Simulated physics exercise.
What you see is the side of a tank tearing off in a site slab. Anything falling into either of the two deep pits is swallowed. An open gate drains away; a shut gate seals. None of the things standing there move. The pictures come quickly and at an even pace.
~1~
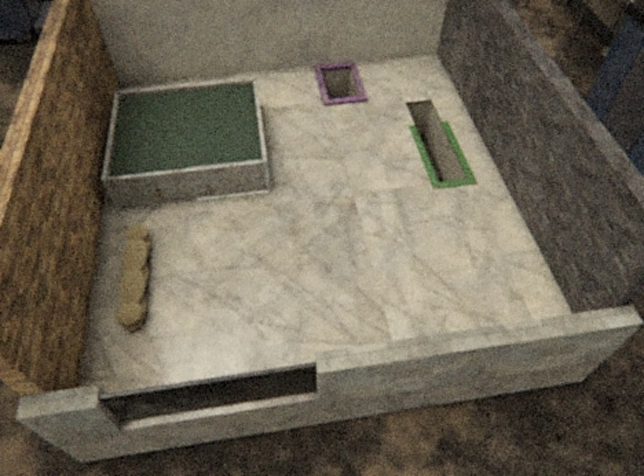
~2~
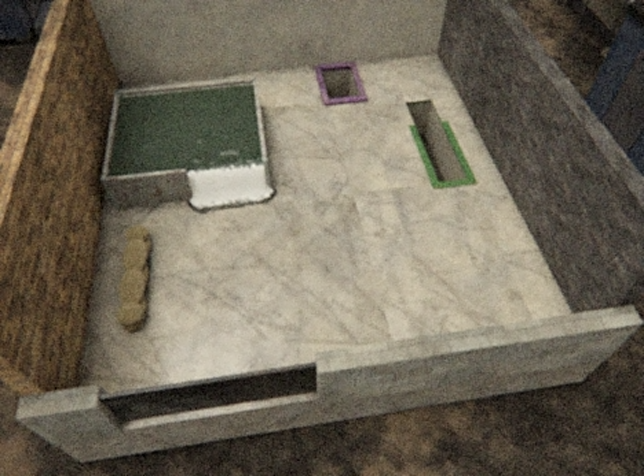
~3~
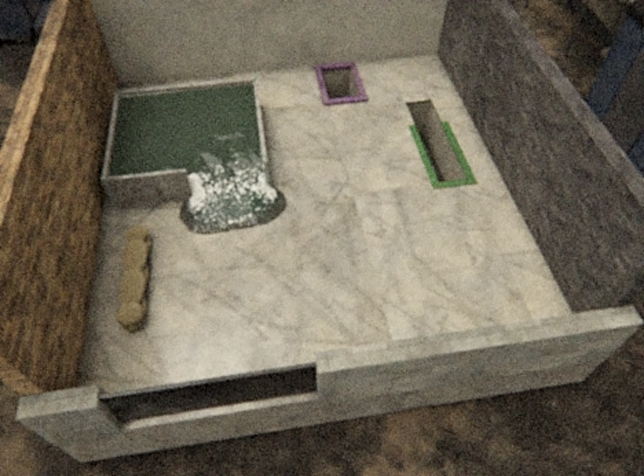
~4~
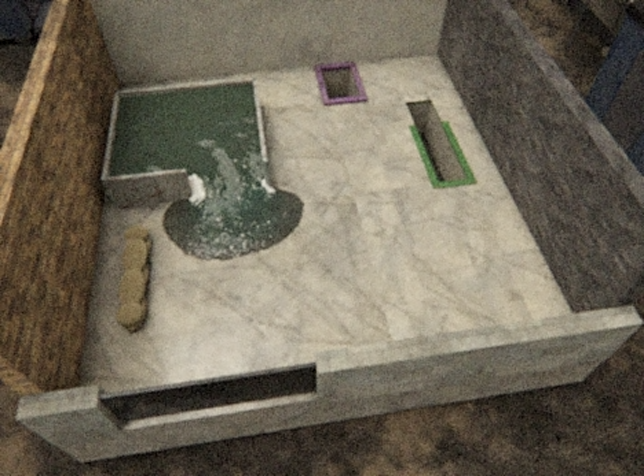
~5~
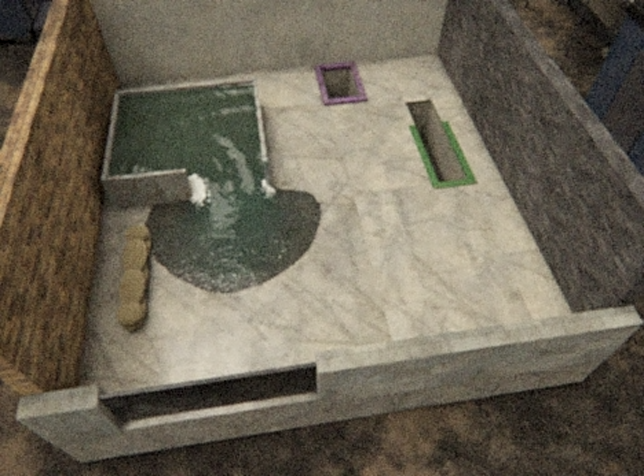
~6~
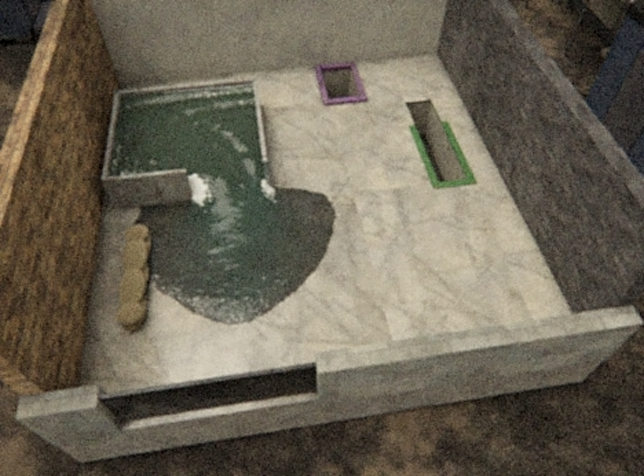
Green water bursts through the front side of a walled tank and spreads across the pale slab.
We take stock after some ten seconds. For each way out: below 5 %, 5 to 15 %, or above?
As I see it, the gate swallows below five per cent. The green pit swallows five to fifteen per cent. The purple pit swallows below five per cent.
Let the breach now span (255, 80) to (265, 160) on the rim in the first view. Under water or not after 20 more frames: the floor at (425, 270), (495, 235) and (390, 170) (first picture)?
Soaked, then soaked, then soaked.
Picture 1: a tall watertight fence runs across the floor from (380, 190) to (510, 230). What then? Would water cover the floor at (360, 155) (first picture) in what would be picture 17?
Waterless.
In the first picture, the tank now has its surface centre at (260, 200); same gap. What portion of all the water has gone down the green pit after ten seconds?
The green pit gets around 15 per cent.
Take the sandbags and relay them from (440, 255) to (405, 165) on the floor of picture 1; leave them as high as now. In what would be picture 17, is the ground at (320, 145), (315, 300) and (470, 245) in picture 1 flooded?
In turn: Untouched, submerged, untouched.
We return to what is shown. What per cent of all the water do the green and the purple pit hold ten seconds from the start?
Close to 12 per cent, and close to 0 per cent.
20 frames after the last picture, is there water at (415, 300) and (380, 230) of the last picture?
As listed: Swamped; swamped.
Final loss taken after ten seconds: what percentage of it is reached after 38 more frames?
Estimate: 25 %.
A moment on, water covers 25 % of the floor; the gate 0 %, the green pit 0 %, the purple pit 0 %.
Next, water covers 35 % of the floor; the gate 0 %, the green pit 0 %, the purple pit 0 %.
Then, water covers 45 % of the floor; the gate 0 %, the green pit 0 %, the purple pit 0 %.
Later, water covers 60 % of the floor; the gate 0 %, the green pit 3 %, the purple pit 0 %.
In the end, water covers 90 % of the floor; the gate 0 %, the green pit 12 %, the purple pit 0 %.
